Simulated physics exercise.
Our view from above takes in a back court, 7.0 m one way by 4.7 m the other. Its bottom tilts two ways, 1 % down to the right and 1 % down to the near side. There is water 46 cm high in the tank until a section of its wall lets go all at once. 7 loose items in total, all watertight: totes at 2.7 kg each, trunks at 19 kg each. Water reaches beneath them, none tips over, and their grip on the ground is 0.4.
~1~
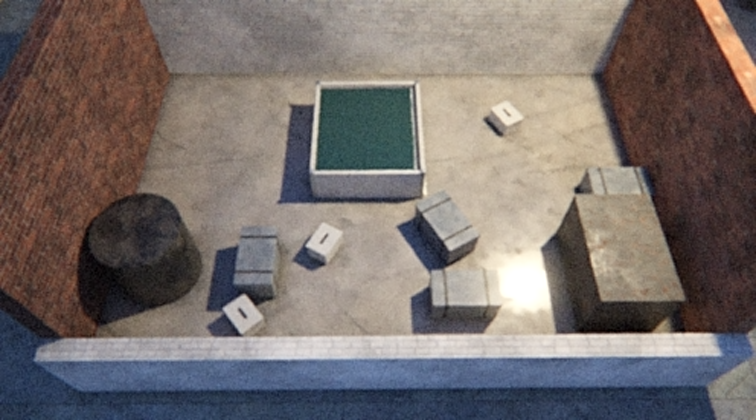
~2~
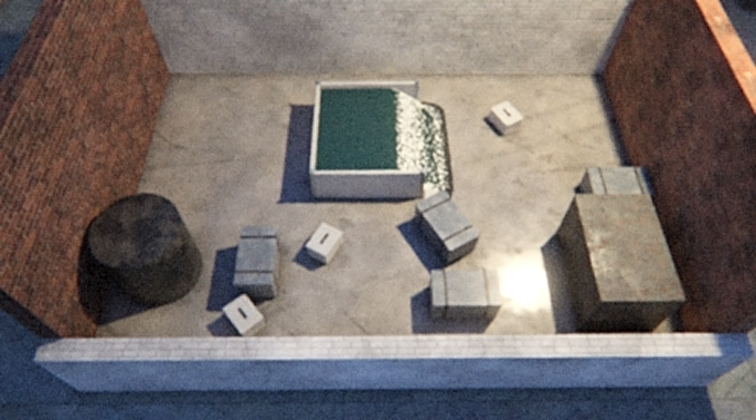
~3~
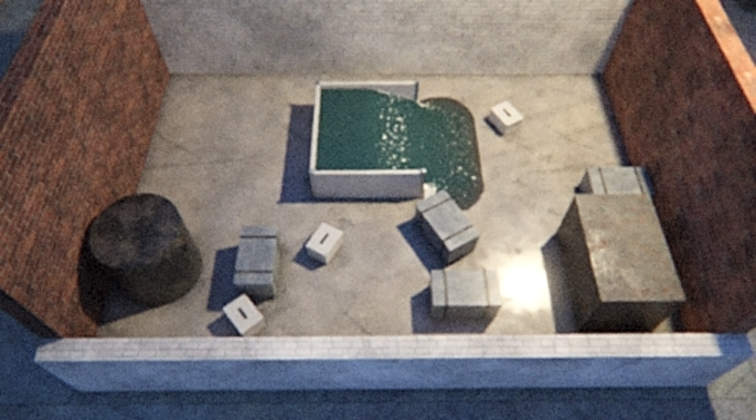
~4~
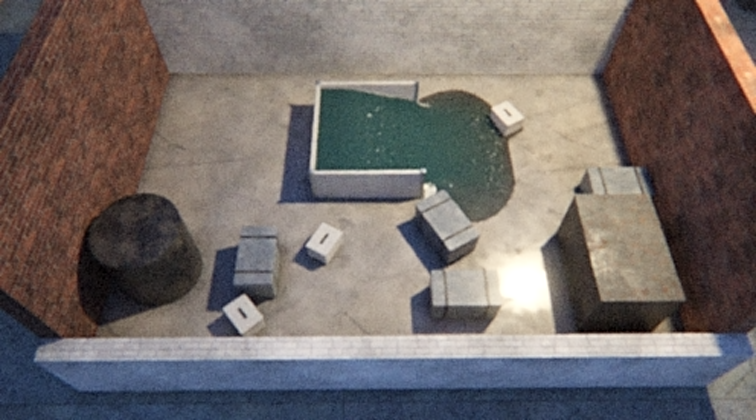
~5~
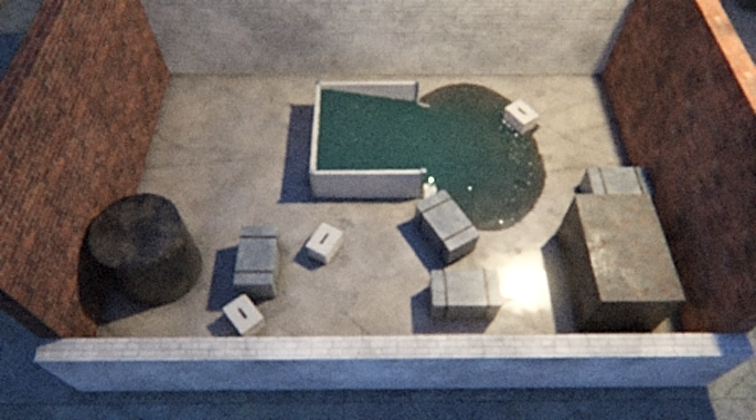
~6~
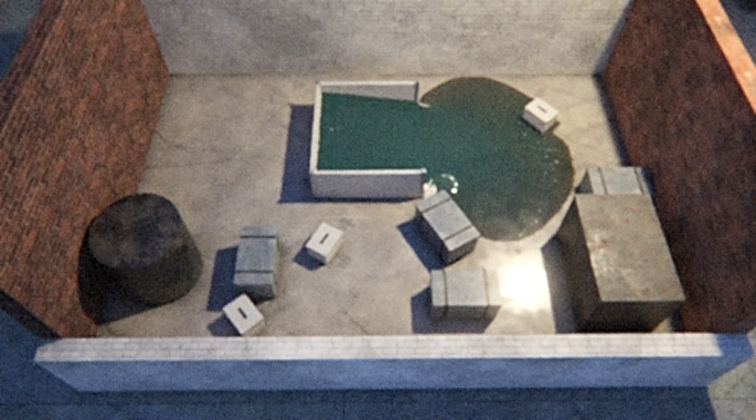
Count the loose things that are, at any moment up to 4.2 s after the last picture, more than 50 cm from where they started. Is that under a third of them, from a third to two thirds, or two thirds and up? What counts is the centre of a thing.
Under a third.
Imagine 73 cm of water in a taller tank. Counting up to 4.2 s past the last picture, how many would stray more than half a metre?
So the tally would be 4.
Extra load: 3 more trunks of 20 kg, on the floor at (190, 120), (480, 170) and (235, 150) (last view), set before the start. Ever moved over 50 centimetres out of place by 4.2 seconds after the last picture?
The first comes out within the limit, the second beyond the limit, the third within the limit.
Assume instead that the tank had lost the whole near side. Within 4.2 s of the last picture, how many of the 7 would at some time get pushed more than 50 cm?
So the tally would be 5.
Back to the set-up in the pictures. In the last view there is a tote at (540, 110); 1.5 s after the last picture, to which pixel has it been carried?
Estimated pixel: Around (608, 64).
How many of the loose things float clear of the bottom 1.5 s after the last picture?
My tally comes to 2.
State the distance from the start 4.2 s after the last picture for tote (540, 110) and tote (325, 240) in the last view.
120 cm and 0 cm.
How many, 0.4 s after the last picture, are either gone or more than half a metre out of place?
The number I get is 1.
Then, 0.4 s after the last picture 1 of 7 are over 50 cm from their spots; 0 afloat.
Then, 1.5 s after the last picture 1 of 7 are over 50 cm from their spots; 2 afloat.
Then, 2.8 s after the last picture 1 of 7 are over 50 cm from their spots; 2 afloat.
Then, 4.2 s after the last picture 2 of 7 are over 50 cm from their spots, and 2 have been at some point; 2 afloat.
